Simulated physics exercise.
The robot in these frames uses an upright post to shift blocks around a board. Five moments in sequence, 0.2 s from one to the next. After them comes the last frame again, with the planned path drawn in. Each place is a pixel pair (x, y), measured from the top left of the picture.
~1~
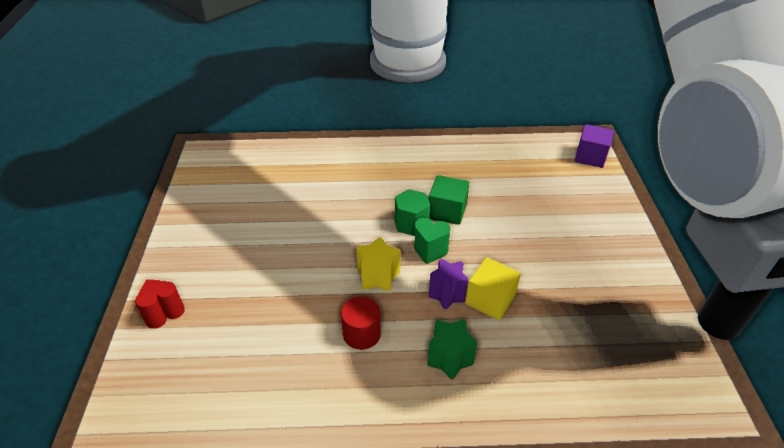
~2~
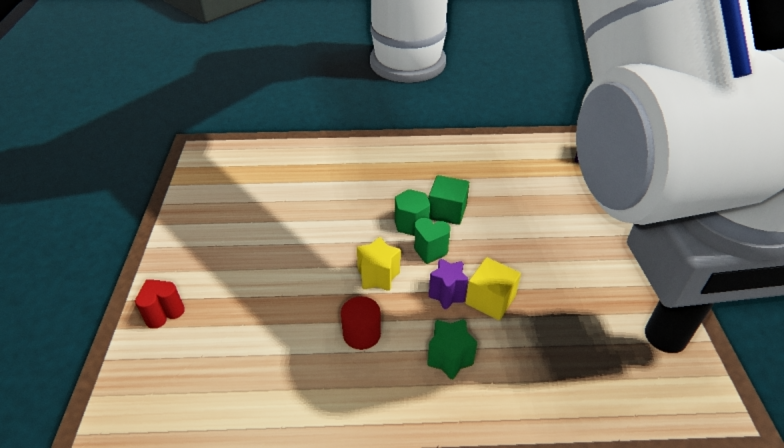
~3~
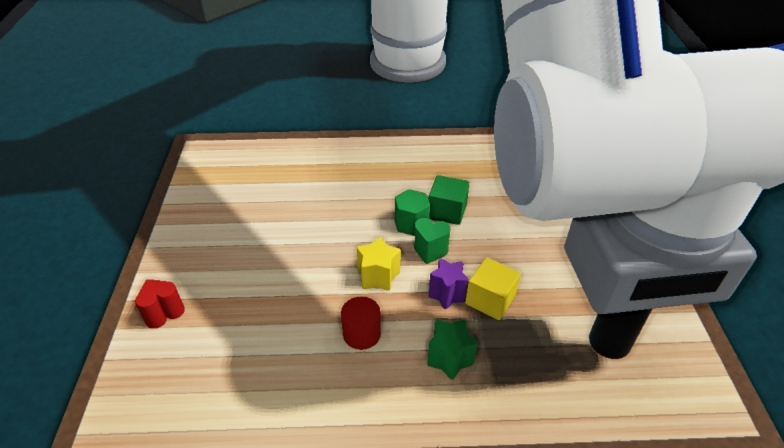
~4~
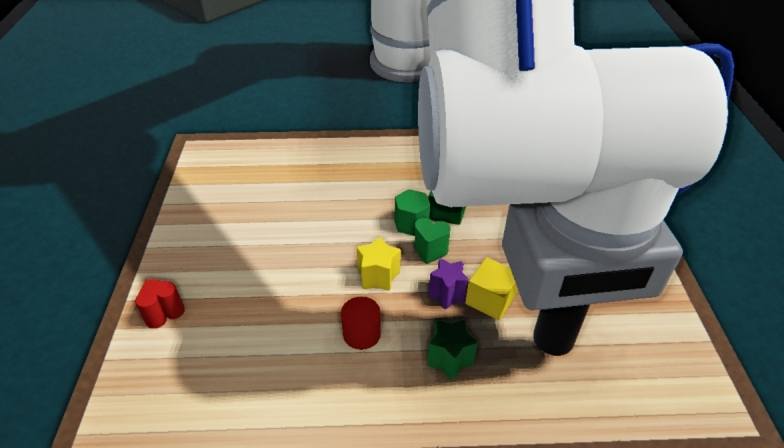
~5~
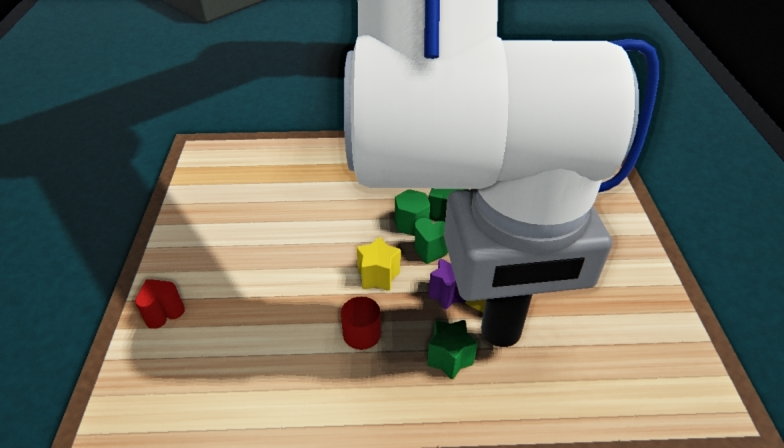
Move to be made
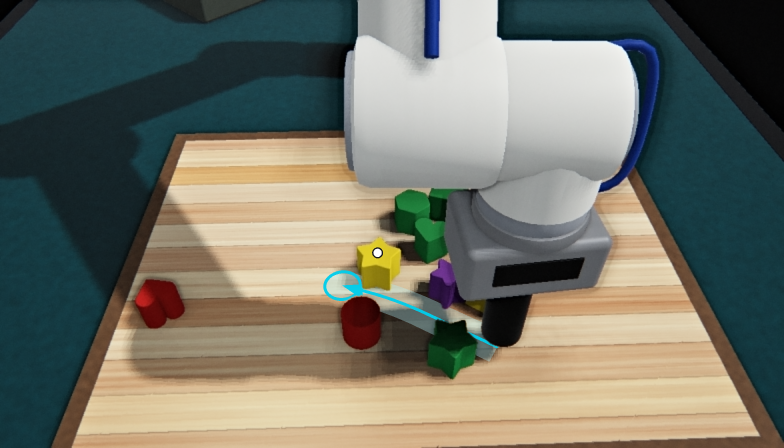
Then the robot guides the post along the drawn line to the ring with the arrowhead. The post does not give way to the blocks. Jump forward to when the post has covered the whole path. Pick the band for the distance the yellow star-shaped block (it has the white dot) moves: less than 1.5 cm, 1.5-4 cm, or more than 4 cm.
Between 1.5 and 4 cm.
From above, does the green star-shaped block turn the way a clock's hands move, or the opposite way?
Seen from above, counterclockwise.
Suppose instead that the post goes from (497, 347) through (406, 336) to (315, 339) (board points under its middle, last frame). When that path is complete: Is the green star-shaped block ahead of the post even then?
No
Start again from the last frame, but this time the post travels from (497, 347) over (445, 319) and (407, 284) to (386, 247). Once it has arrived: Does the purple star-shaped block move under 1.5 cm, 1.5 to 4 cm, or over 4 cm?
It moves a fair bit, 1.5 to 4 cm.
Path on the board, from (497, 347) via (419, 310), ending at (343, 285); the dot is on the yellow star-shaped block.
The first path, step by step. One third of the way, post at (445, 305); green star-shaped block at (441, 331), turned 50° anticlockwise.
Two thirds of the way, post at (392, 283); yellow star-shaped block at (373, 249); purple star-shaped block at (439, 266), turned 60° clockwise; green star-shaped block at (441, 331), turned 50° anticlockwise.
At the end, post at (341, 269); yellow star-shaped block at (353, 239), turned 85° clockwise; purple star-shaped block at (439, 266), turned 60° clockwise; green star-shaped block at (441, 331), turned 50° anticlockwise; yellow square in place.
